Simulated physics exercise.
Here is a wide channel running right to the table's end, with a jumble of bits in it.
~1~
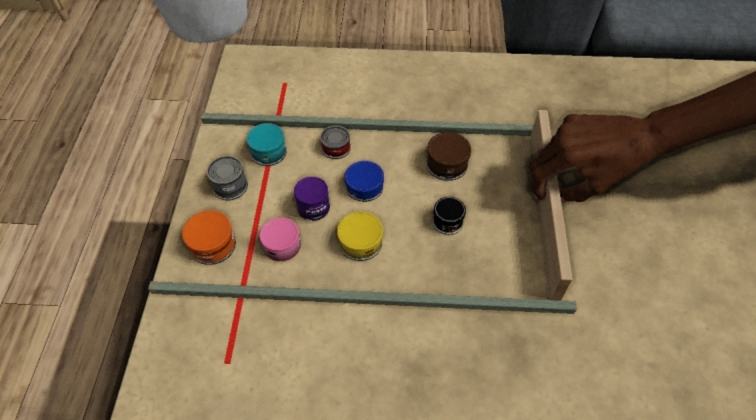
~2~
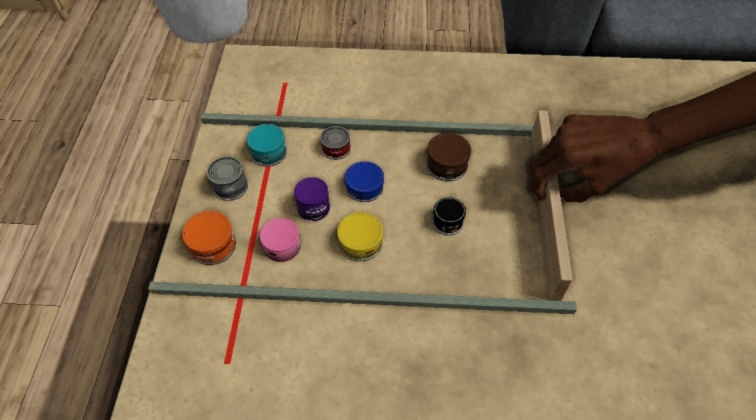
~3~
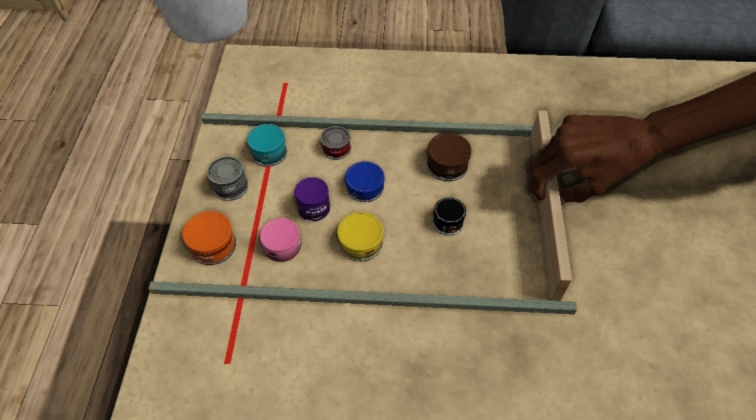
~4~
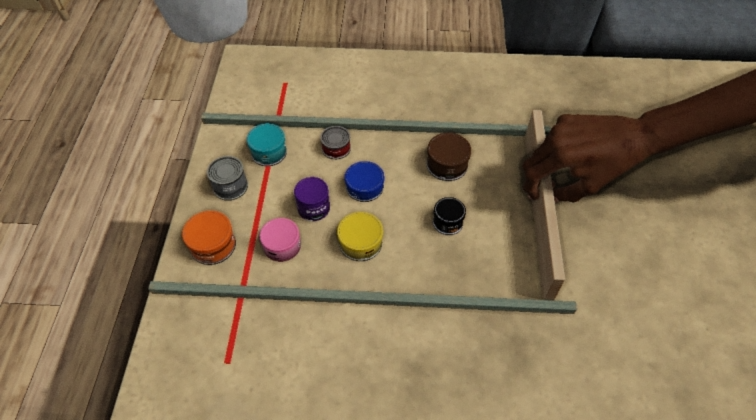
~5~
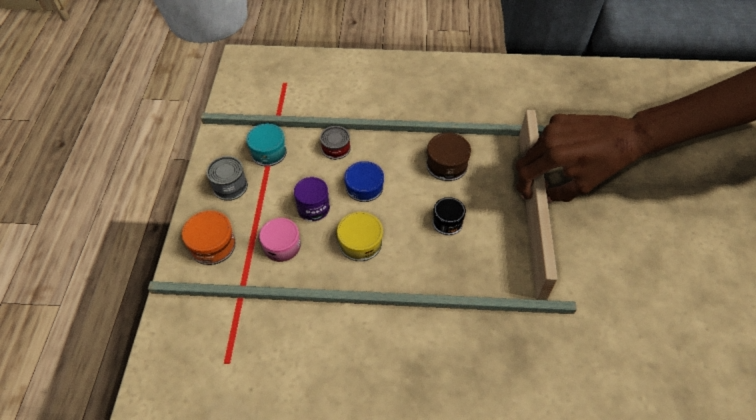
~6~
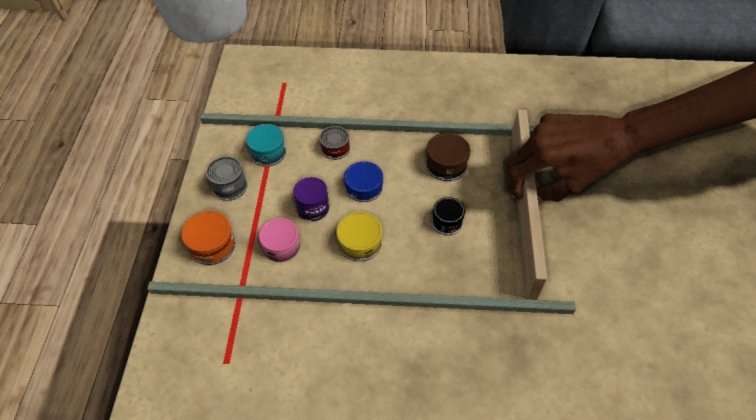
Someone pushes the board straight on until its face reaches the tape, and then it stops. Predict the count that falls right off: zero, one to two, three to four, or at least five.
So in the end, just one or two bits get shoved clean off.
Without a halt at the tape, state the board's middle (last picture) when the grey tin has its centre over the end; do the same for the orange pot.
Grey tin over the end: About (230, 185). Orange pot over the end: About (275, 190).
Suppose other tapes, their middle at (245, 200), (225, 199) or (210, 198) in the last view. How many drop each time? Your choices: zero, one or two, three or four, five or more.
Place by place: Just one or two, then three or four, then five or more.
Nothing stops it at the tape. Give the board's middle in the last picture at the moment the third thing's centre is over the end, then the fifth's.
Its middle is around (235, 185) and later (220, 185).
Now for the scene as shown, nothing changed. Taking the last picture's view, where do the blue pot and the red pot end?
First object: (242, 188); second object: (240, 130).
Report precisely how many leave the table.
All told, 1.
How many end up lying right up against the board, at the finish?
Total: 4.
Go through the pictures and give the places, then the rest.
The first frame shows orange pot (210, 238); grey tin (228, 178); turquoise tin (267, 145); board (549, 199); tape (261, 200).
The second frame shows grey tin (228, 178); board (549, 200).
The third frame shows turquoise tin (267, 145); blue pot (365, 182).
The fourth frame shows orange pot (210, 238); black tin (449, 216).
The fifth frame shows grey tin (228, 178); pink tub (280, 240).
The sixth frame shows orange pot (209, 238); grey tin (227, 178); turquoise tin (266, 145); board (527, 199); tape (260, 200).
Soon after, none off yet; orange pot at rest near (209, 238); grey tin at rest near (227, 178); turquoise tin at rest near (266, 145).
In the end, the number that fall off is one or two; gone, orange pot.
